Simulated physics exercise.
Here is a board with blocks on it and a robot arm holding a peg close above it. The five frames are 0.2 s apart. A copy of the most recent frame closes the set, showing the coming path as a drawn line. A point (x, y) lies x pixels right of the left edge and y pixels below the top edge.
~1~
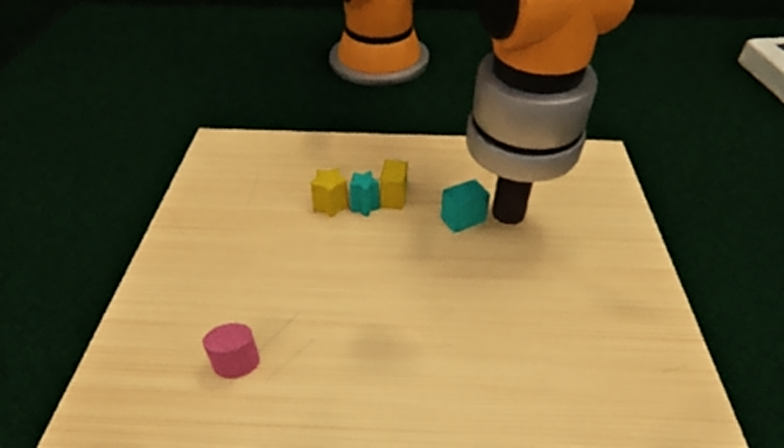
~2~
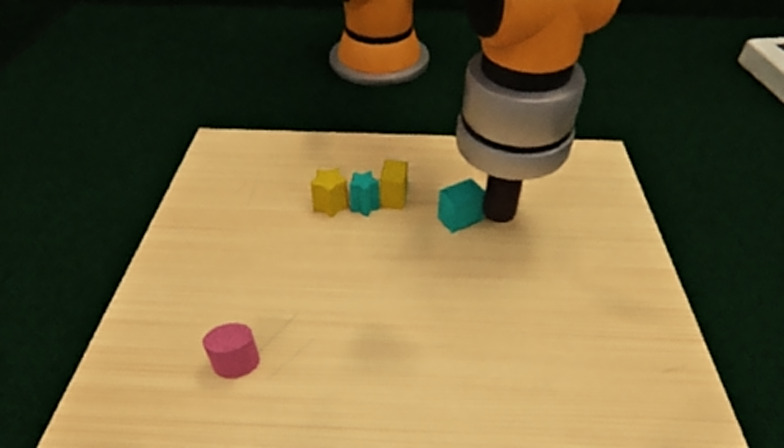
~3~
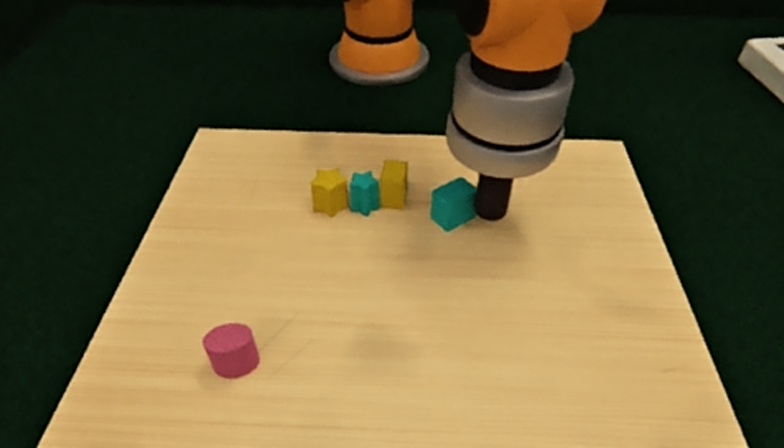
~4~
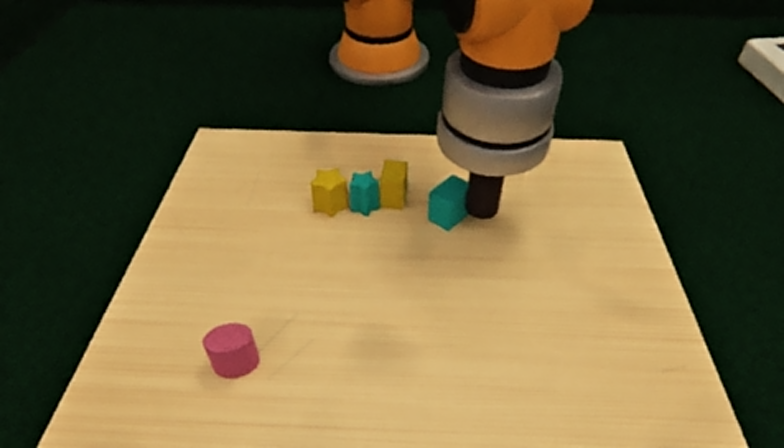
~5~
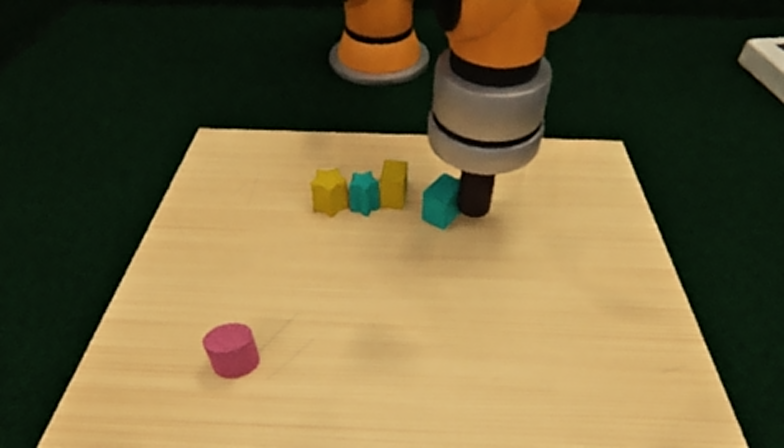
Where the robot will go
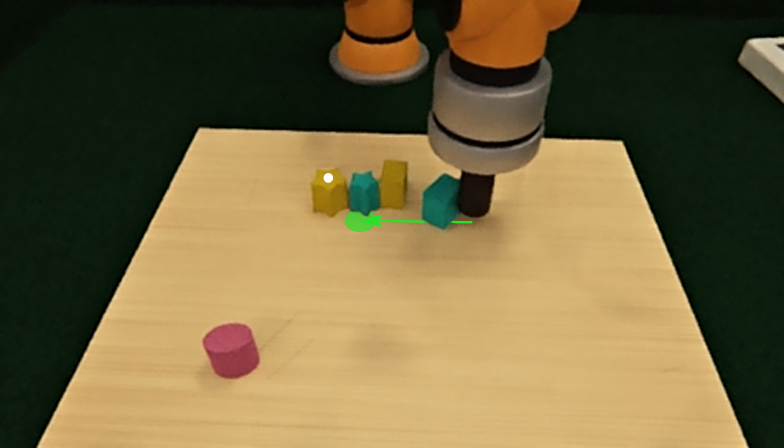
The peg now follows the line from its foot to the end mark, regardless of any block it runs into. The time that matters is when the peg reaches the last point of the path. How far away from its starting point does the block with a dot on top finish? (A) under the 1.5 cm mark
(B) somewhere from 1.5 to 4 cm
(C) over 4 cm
Letter B.
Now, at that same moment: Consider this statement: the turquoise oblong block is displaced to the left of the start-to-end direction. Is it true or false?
My answer: False.
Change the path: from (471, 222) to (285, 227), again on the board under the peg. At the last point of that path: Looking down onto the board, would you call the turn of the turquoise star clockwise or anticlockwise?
Turns anticlockwise.
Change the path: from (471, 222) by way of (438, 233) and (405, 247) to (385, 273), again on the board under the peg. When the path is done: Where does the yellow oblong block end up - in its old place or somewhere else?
If the peg follows that path, the yellow oblong block stays in its place.
Drawn move, from (471, 222) directly to (361, 220); the dot is on the yellow star.
On the path given first. One third of the way, peg (435, 206); yellow oblong block (390, 170), turned 20° clockwise; turquoise oblong block (409, 184).
Two thirds of the way, peg (397, 206); yellow star (315, 176); turquoise star (344, 174), turned 20° anticlockwise; yellow oblong block (373, 162), turned 55° clockwise; turquoise oblong block (375, 179), turned 25° clockwise.
At the end, peg (360, 205); yellow star (303, 173), turned 30° anticlockwise; turquoise star (330, 166), turned 35° anticlockwise; yellow oblong block (369, 157), turned 75° clockwise; turquoise oblong block (360, 173), turned 50° clockwise.
